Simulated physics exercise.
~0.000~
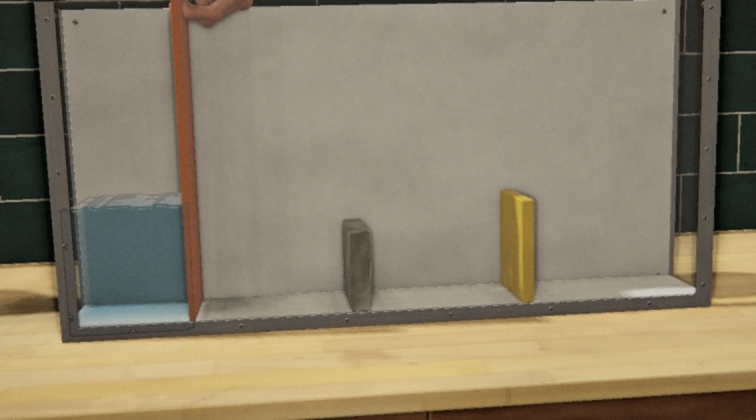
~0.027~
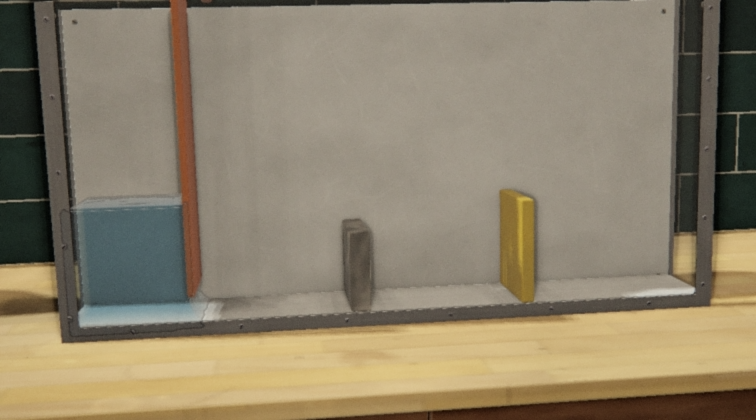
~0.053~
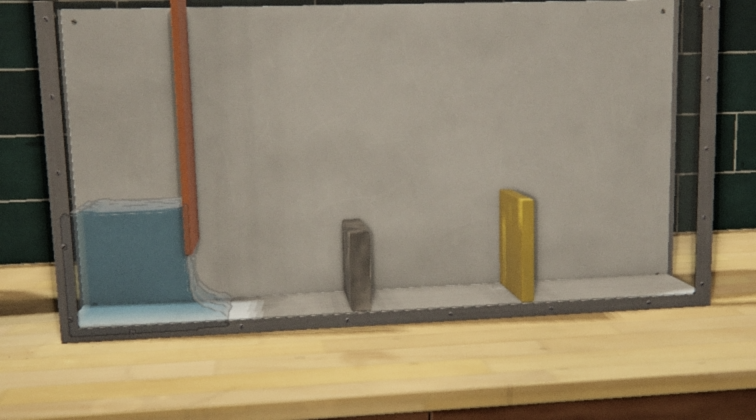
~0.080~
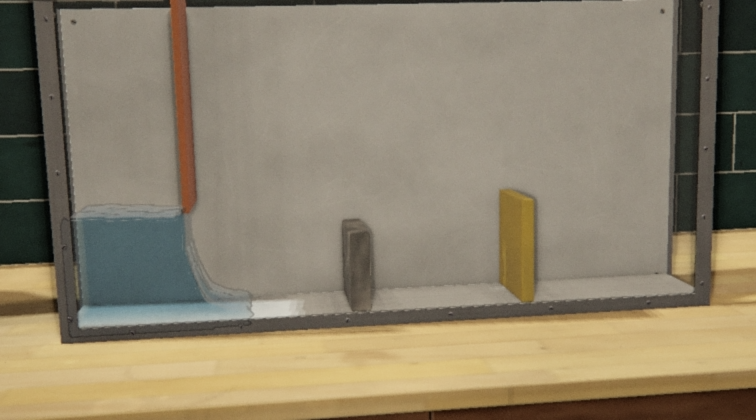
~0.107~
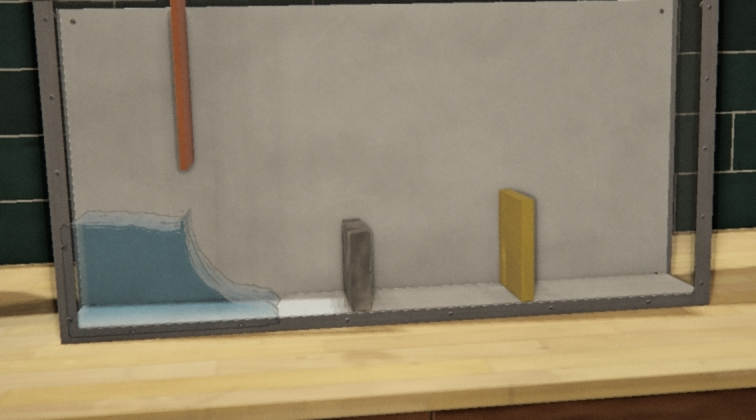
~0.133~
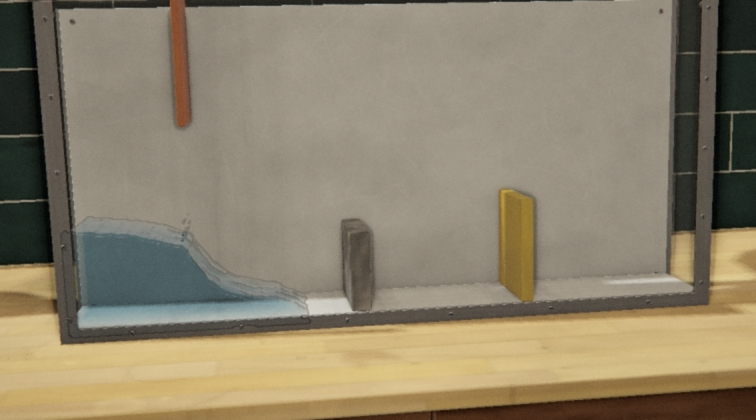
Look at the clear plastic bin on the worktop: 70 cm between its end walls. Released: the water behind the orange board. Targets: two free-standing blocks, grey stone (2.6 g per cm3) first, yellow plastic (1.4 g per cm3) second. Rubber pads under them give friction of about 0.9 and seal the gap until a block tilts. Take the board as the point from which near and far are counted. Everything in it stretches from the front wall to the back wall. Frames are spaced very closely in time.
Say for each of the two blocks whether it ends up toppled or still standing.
As I see it, the first block topples; the second topples.
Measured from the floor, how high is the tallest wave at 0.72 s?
Roughly 10.0 centimetres.
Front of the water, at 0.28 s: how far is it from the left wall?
It has got out to near 30 cm from the left end.
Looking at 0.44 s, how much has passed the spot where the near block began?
Share: Some 30 per cent.
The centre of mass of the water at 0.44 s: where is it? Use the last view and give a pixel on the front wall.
I'd put it somewhere about (280, 282) in that last view.
Then, 0.28 s in, the front has run 31 cm from the left wall, the near block leans 8° and the far block is upright.
Then, 0.44 s in, the near block leans 70° and the far block is upright.
Then, 0.72 s in, the near block lies flat and the far block leans 25°.
Finally, the near block lies flat and the far block lies flat; 22 per cent of the water is past where the far block first stood.
